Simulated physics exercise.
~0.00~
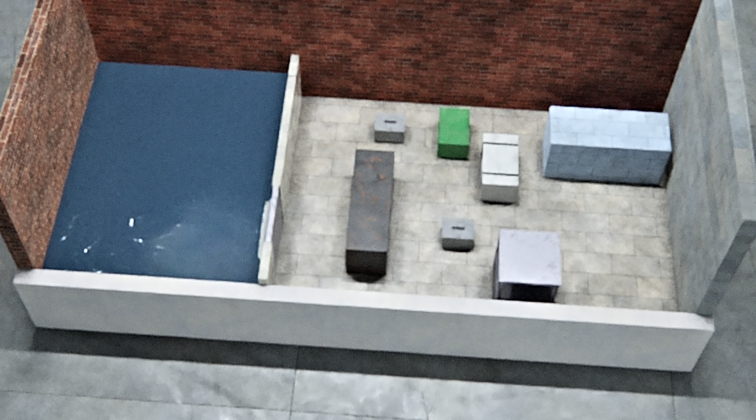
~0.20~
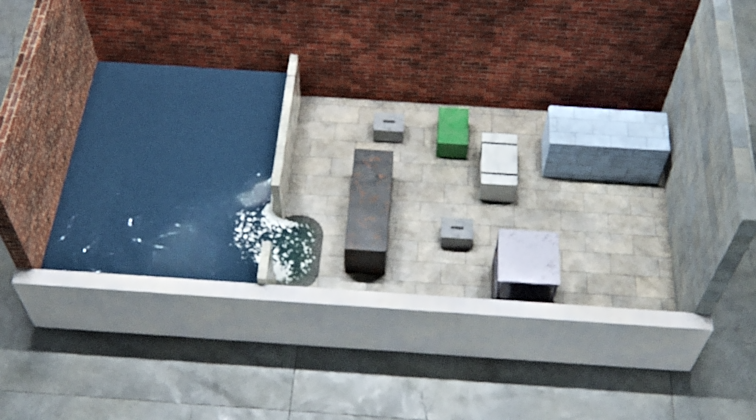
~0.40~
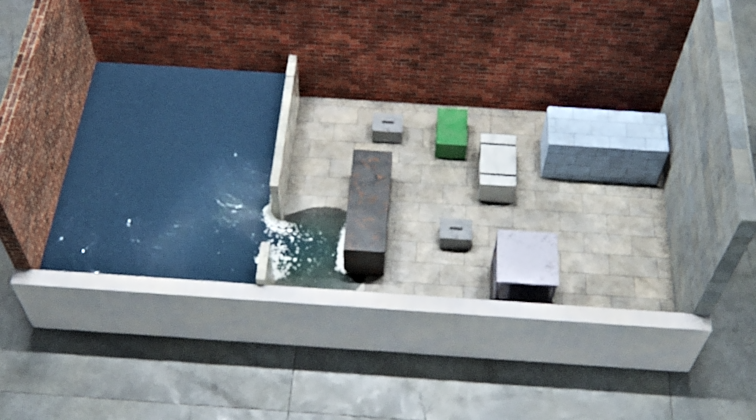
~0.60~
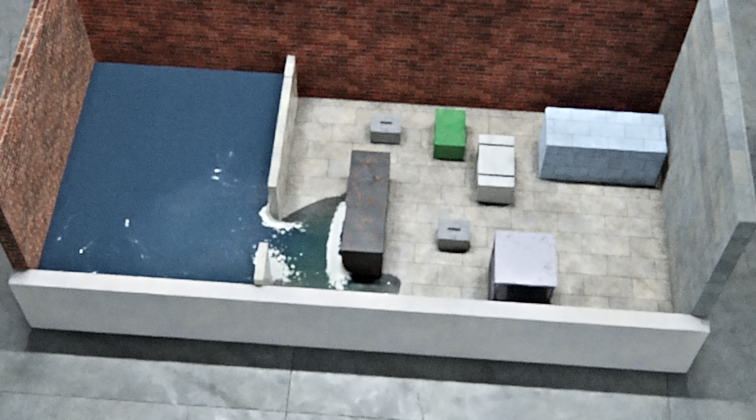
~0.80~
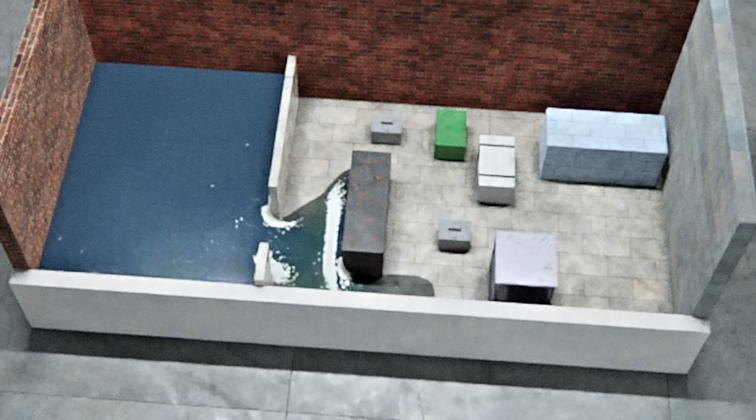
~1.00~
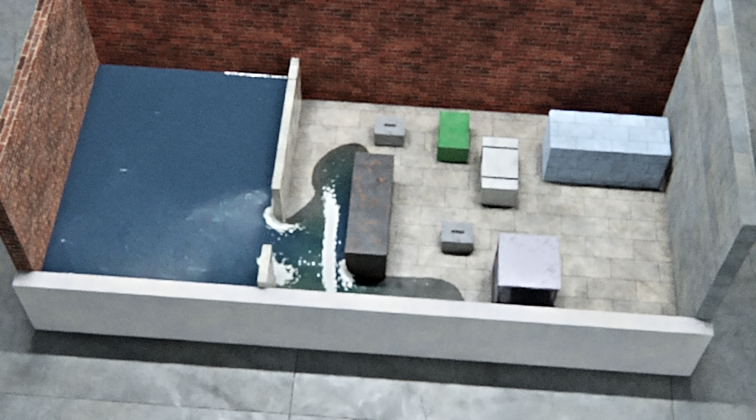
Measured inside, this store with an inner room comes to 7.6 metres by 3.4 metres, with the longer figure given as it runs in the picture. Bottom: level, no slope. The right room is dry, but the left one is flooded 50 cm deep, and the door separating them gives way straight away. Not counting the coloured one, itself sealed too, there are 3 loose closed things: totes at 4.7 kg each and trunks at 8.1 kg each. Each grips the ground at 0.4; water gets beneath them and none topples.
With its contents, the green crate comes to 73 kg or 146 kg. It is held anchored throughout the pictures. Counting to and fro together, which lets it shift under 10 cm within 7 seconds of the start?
Keep it light; that is enough.
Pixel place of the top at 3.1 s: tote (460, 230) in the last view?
Roughly (430, 187) in the same view.
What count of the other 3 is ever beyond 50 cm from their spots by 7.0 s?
I make that 3.
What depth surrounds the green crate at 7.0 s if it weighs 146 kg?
Close to 16 cm deep.
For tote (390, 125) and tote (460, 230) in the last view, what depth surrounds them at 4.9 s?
I'd estimate 11 cm for the first and 7 cm for the second.
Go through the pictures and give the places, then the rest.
The green crate at (455, 126), on the bottom; 8.8 m2 under water; 0 of 4 have shifted, in the first picture.
The green crate at (453, 126) rests on the ground; 9.3 m2 under water; 0 of 4 have shifted, in the second picture.
The green crate at (452, 126), on the bottom; 10.0 m2 under water; 0 of 4 have shifted, in the third picture.
The green crate at (450, 127) rests on the ground; water covers 10.4 m2; 0 of 4 have shifted, in the fourth picture.
The green crate at (451, 128), on the bottom; 10.9 m2 under water; 0 of 4 have shifted, in the fifth picture.
The green crate at (454, 130) rests on the ground; water covers 11.6 m2; 0 of 4 have shifted, in the sixth picture.
After 1.4 s the green crate would be 0 cm from its start with 73 kg and 0 cm from its start with 146 kg; 0 cm of water round it then.
After 3.1 s the green crate would be 0 cm from its start with 73 kg and 0 cm from its start with 146 kg; 7 cm of water round it then.
After 4.9 s the green crate would be 0 cm from its start with 73 kg and 0 cm from its start with 146 kg; 14 cm of water round it then.
After 7.0 s the green crate would be 0 cm from its start with 73 kg and 0 cm from its start with 146 kg; 16 cm of water round it then.
